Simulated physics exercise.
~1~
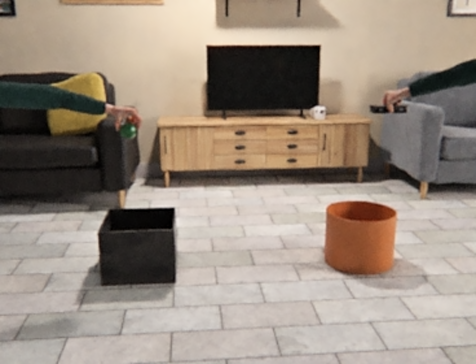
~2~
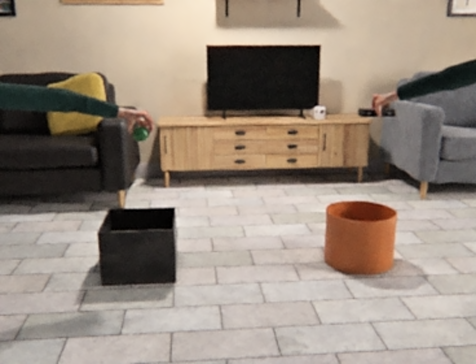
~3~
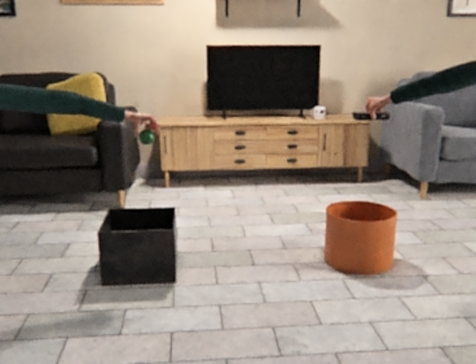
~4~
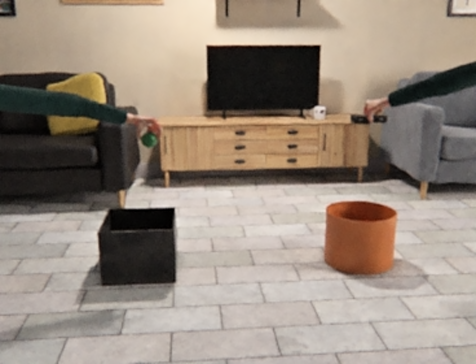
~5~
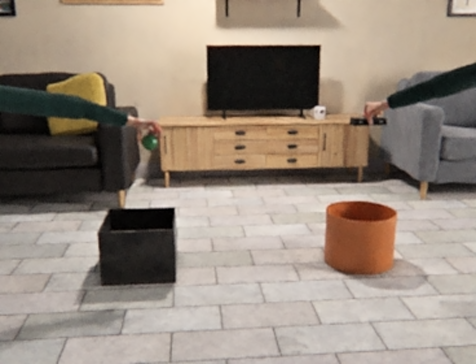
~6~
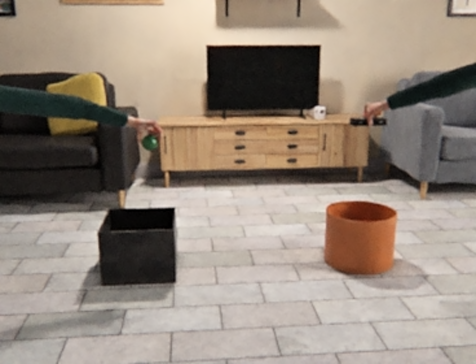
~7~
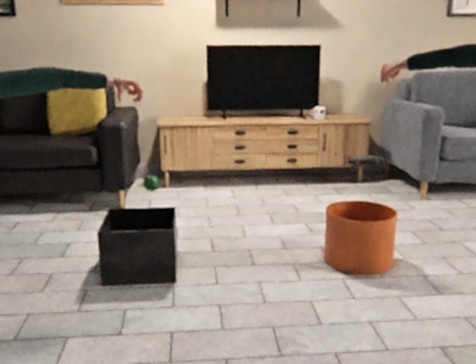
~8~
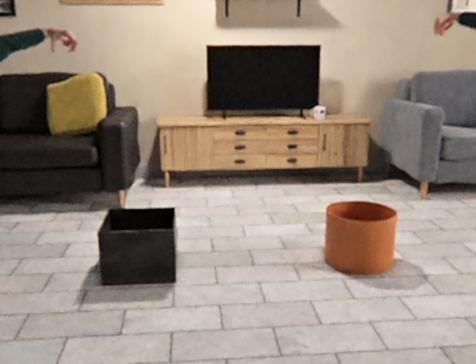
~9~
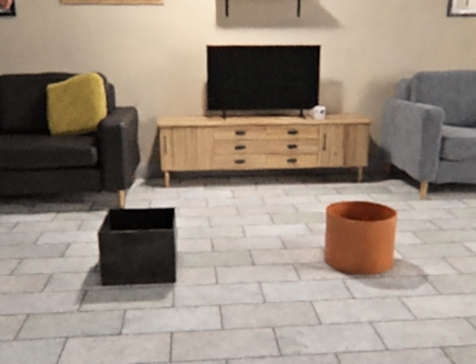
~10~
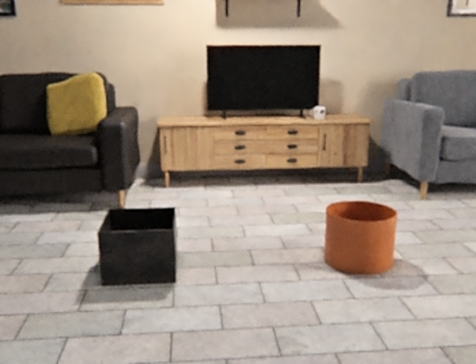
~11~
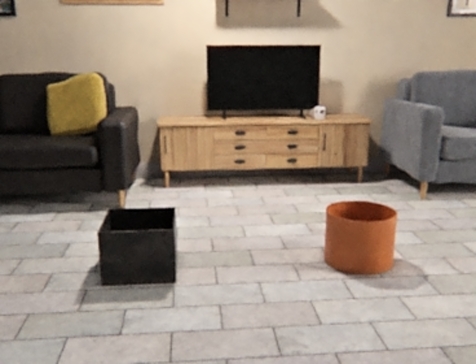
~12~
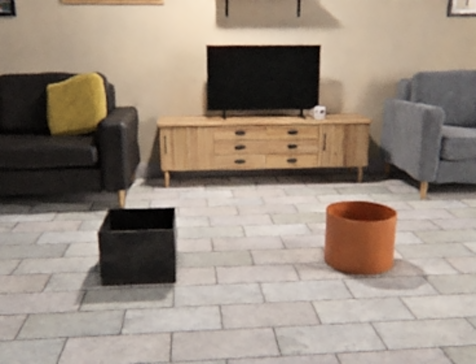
Two arms in dark green sleeves reach in from opposite sides of a living room, seen from a fixed, front-on view, the left holding a green apple and the right a small black case. On the grey tiled floor stand a black square basket at left and an orange round bucket at right, with a television on a wooden cabinet between two sofas behind. The hands edge slightly inward and hold still. Both then let go, and the objects fall as the hands draw back. The arms leave, and the apple and case end up out of sight, with both containers unmoved.
